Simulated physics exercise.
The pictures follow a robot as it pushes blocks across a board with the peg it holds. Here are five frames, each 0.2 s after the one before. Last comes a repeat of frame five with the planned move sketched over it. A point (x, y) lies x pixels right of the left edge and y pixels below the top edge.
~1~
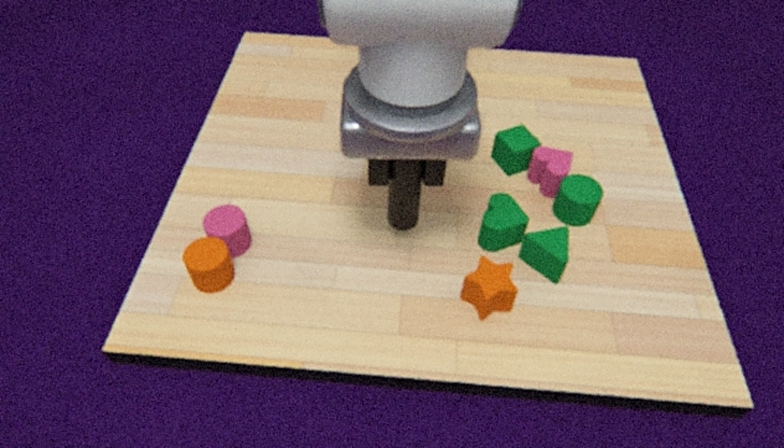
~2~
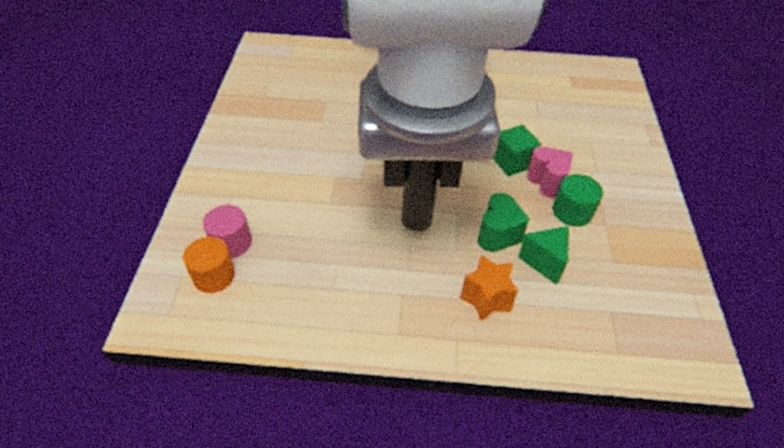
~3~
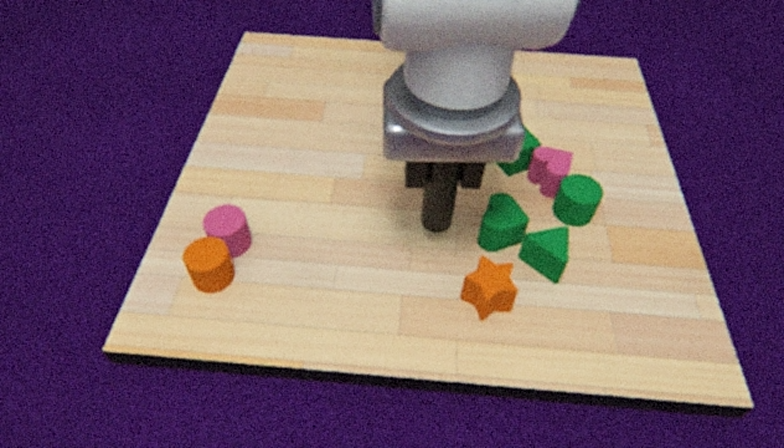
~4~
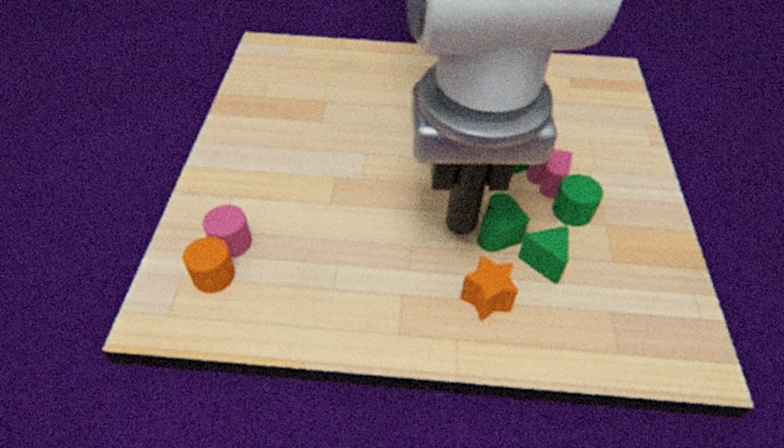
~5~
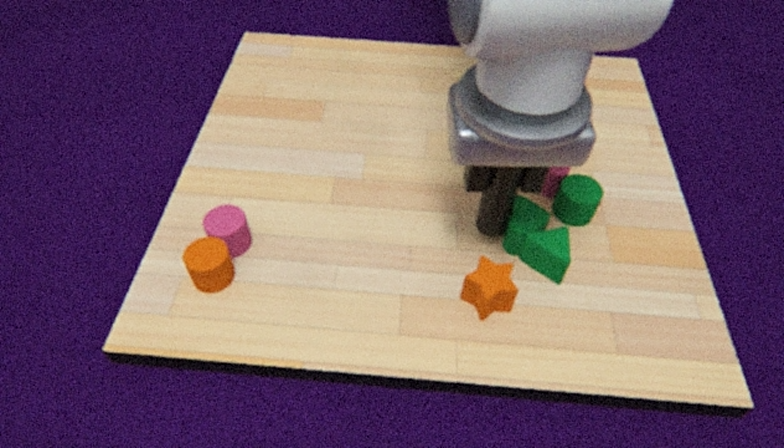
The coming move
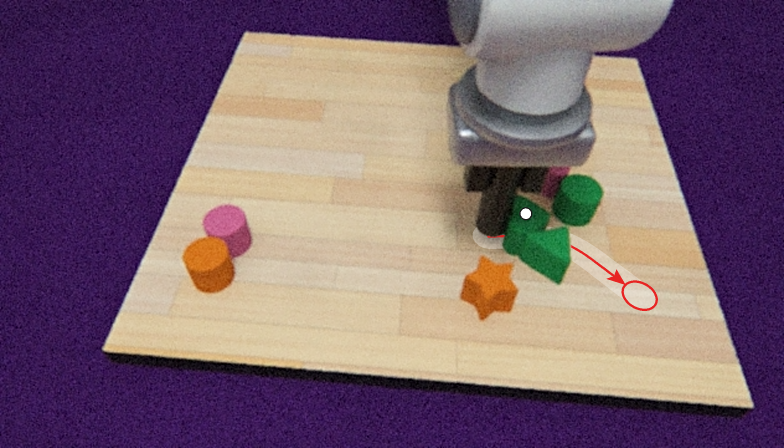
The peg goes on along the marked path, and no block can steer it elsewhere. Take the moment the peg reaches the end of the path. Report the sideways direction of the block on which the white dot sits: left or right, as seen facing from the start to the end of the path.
Facing from start to end, it shifts left.
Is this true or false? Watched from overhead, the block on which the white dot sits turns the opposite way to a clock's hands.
My answer: True.
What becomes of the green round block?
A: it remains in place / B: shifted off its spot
The one that fits is B, shifted off its spot.
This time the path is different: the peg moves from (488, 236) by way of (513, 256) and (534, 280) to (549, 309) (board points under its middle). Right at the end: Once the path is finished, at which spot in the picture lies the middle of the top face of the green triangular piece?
The point I'd pick in the picture is (583, 261).
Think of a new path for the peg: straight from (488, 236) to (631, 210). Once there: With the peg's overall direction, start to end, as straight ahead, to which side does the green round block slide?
My prediction: Leftwards.
The drawn path runs from (488, 236) through (541, 237) and (592, 260) to (640, 295); the dot is on the green heart.
What follows on the original path. One third of the way, peg (546, 226); green heart (582, 214); green triangular piece (563, 248); green round block (590, 185).
Two thirds of the way, peg (598, 249); green heart (625, 222), turned 40° anticlockwise; green triangular piece (565, 250), turned 25° clockwise; green round block (594, 184).
At the end, peg (647, 285); orange star-shaped block not moved; green heart (627, 223), turned 50° anticlockwise; green triangular piece (565, 250), turned 25° clockwise; green round block (594, 184).
